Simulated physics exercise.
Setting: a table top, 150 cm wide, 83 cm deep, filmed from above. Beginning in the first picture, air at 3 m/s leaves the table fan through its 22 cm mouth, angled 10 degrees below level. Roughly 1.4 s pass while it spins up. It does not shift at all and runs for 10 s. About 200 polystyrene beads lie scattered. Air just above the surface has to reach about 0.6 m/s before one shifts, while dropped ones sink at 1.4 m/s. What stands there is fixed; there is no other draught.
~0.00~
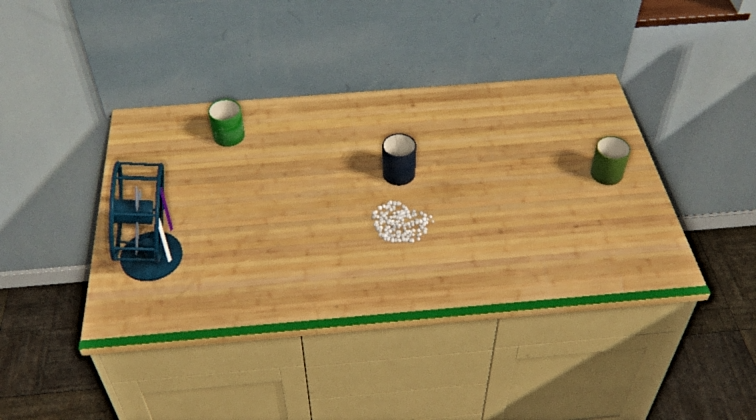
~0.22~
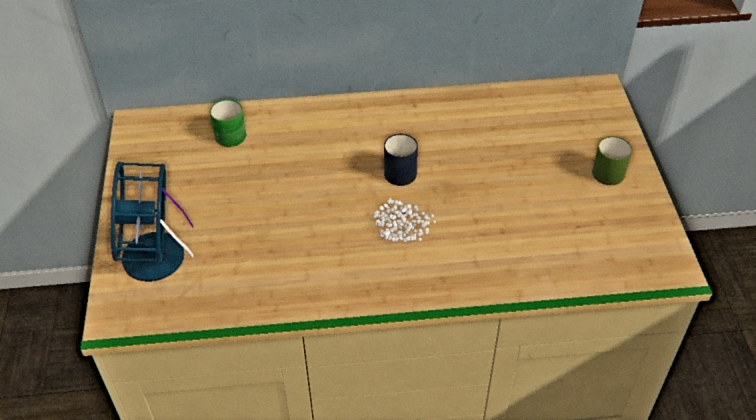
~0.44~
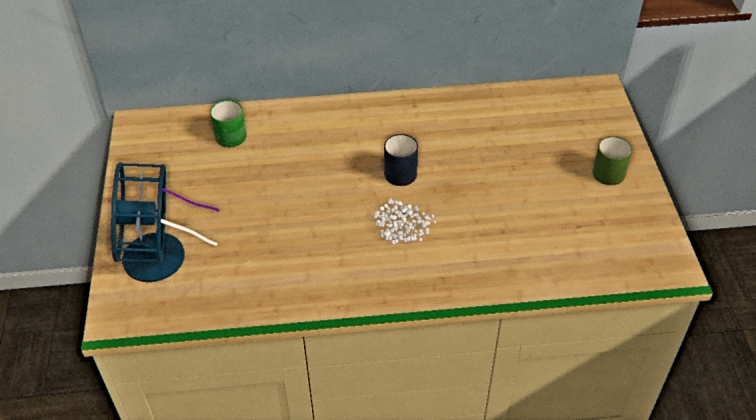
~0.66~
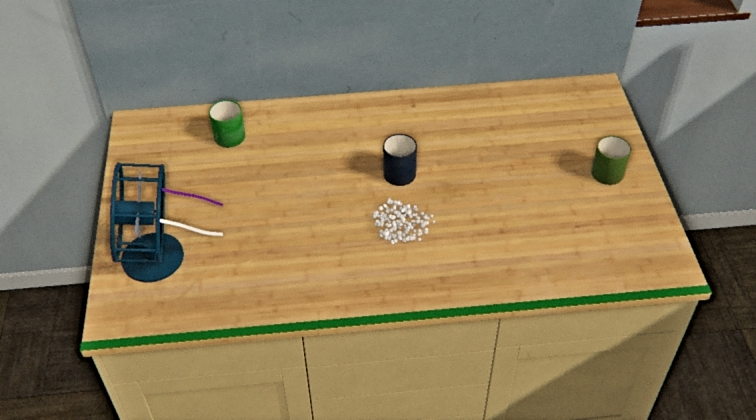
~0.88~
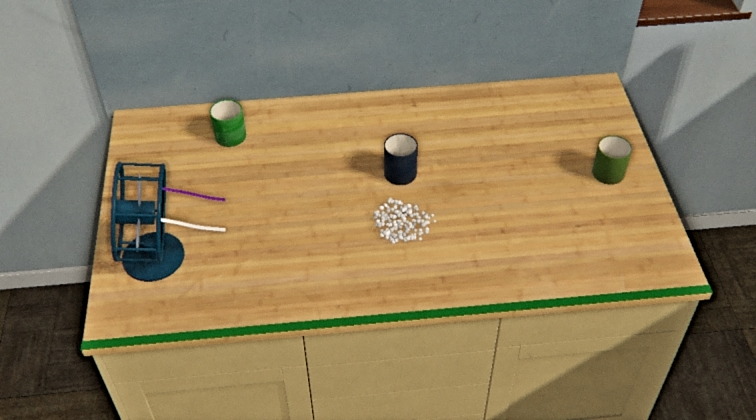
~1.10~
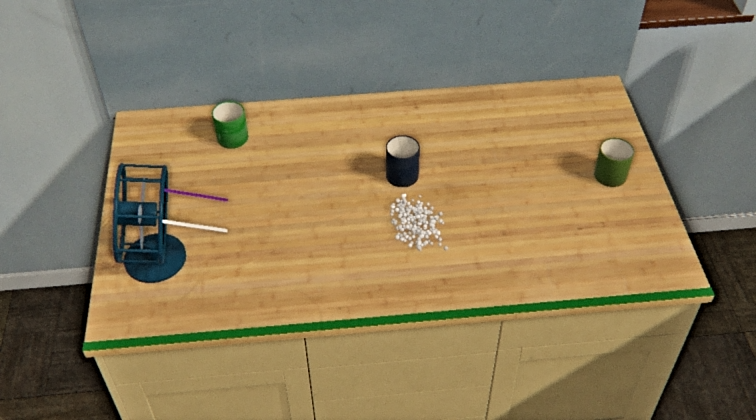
On a wooden counter with three mugs, purple and white ribbons on a small blue fan swung up and streamed out to the right, and then the pile of white beads shifted slightly rightward.
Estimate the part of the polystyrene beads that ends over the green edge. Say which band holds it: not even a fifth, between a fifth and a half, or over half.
It ends up beneath one fifth.
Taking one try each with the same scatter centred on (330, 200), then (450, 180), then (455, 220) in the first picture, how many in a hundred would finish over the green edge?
0, 0 and 0 in a hundred, respectively.
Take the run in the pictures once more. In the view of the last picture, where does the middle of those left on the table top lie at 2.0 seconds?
Around pixel (543, 117).
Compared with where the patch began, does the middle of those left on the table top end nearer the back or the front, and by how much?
The middle ends up nearer the back side, around 35 cm off.
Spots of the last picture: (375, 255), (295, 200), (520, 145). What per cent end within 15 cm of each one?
Roughly 0 %, 0 % and 15 %, in that order.
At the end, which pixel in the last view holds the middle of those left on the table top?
Their middle sits at about (538, 121) in the last picture.
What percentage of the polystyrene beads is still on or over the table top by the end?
Around 25 in a hundred remain.
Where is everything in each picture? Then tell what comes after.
In the first picture, the middle of the polystyrene beads is near (398, 222), none has stirred yet and the mouth of the table fan is at (138, 212).
In the second picture, the middle of the polystyrene beads is near (398, 222), none has stirred yet and the green edge is centred on (403, 322).
In the third picture, the middle of the polystyrene beads is near (398, 223), none has stirred yet, the top of a mug is at (401, 145) and the top of a mug is at (226, 111).
In the fourth picture, the middle of the polystyrene beads is near (397, 222) and none has stirred yet.
In the fifth picture, the middle of the polystyrene beads is near (398, 222) and none has stirred yet.
In the sixth picture, the middle of the polystyrene beads is near (415, 223), the farthest in sight from the table fan is at (440, 214) and about 75 % have left their places.
After 2.0 s, 50 % are on the move or not yet settled, 6 % are over the green edge; the middle of those still in play is near (543, 117).
After 3.2 s, 24 % are on the move or not yet settled, 6 % are over the green edge; the middle of those still in play is near (543, 117).
After 5.5 s, 20 % are on the move or not yet settled, 6 % are over the green edge; the middle of those still in play is near (535, 120).
After 10.0 s, at the end, 6 % are over the green edge; the middle of those still in play is near (538, 121).
